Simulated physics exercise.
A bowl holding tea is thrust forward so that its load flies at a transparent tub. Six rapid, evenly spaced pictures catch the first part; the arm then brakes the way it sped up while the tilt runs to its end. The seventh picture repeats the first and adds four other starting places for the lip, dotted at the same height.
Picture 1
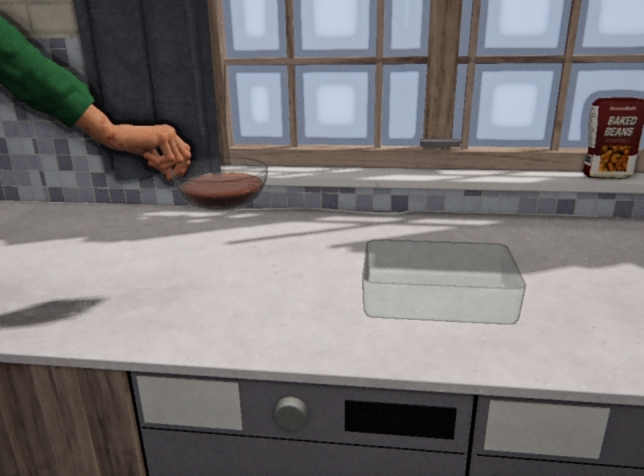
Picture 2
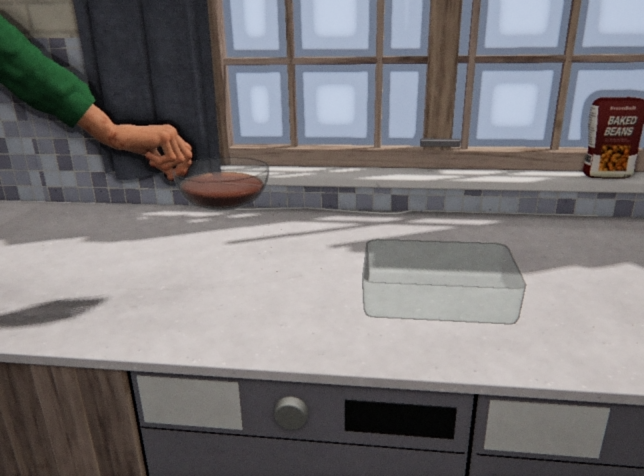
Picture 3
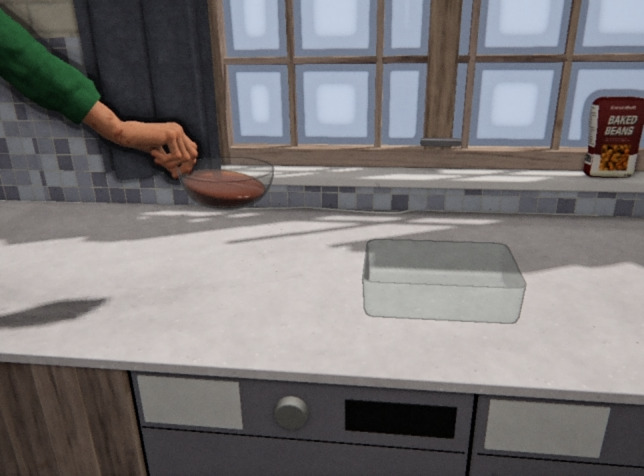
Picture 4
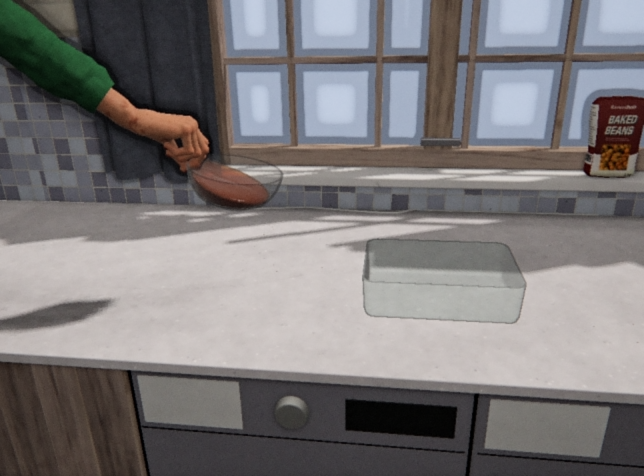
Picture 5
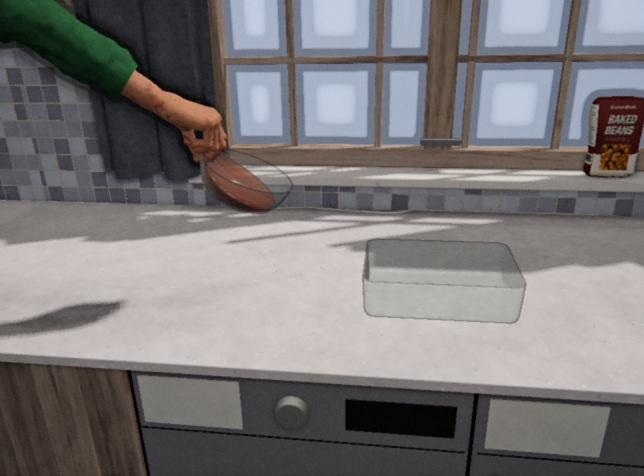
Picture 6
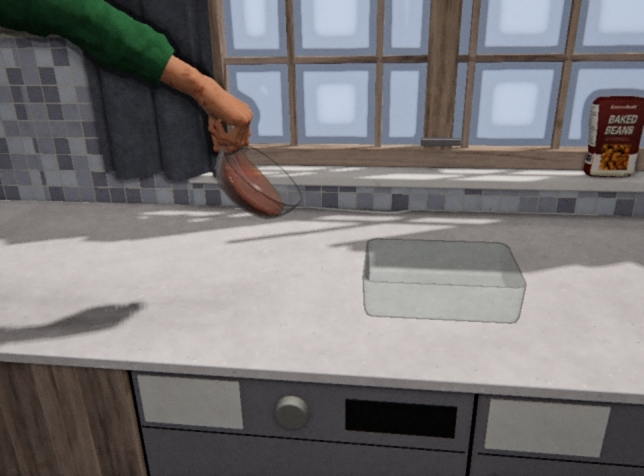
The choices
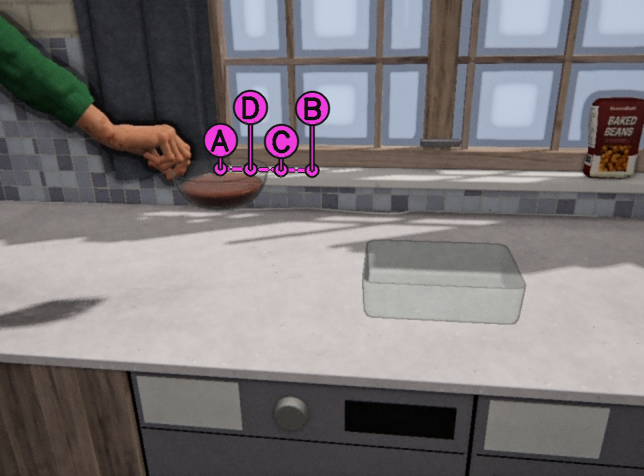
The footage shows a green-sleeved arm holding a clear bowl of reddish-brown liquid at the left above a counter with a transparent tub. The hand stays nearly still, then moves the bowl rightward while tilting it increasingly steeply.
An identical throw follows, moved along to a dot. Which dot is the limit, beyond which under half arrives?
Choose C.
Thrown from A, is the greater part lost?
Yes, it does.
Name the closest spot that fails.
That would be D.
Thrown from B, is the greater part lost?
No, not at all.
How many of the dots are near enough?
Two of the four.
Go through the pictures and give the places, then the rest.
Upright, lip at (265, 169); tub from (363, 314) to (518, 322); nothing has left yet, in the first picture.
Upright, lip at (266, 169); nothing has left yet, in the second picture.
Upright, lip at (271, 170); nothing has left yet, in the third picture.
Tipped about 10°, lip at (281, 177); nothing has left yet, in the fourth picture.
Tipped about 23°, lip at (291, 187); tea is over the rim, down to (211, 153), in the fifth picture.
Tipped about 39°, lip at (300, 201); tea is over the rim, down to (231, 145), in the sixth picture.
In magenta, A at (220, 168); B at (312, 170); C at (281, 169); D at (250, 169).
Choosing A, about 2 % lands in the tub, 96 % falls short and 3 % goes beside or beyond.
Choosing B, about 72 % lands in the tub, 8 % falls short and 19 % goes beside or beyond.
Choosing C, about 77 % lands in the tub, 9 % falls short and 14 % goes beside or beyond.
Choosing D, about 13 % lands in the tub, 82 % falls short and 6 % goes beside or beyond.
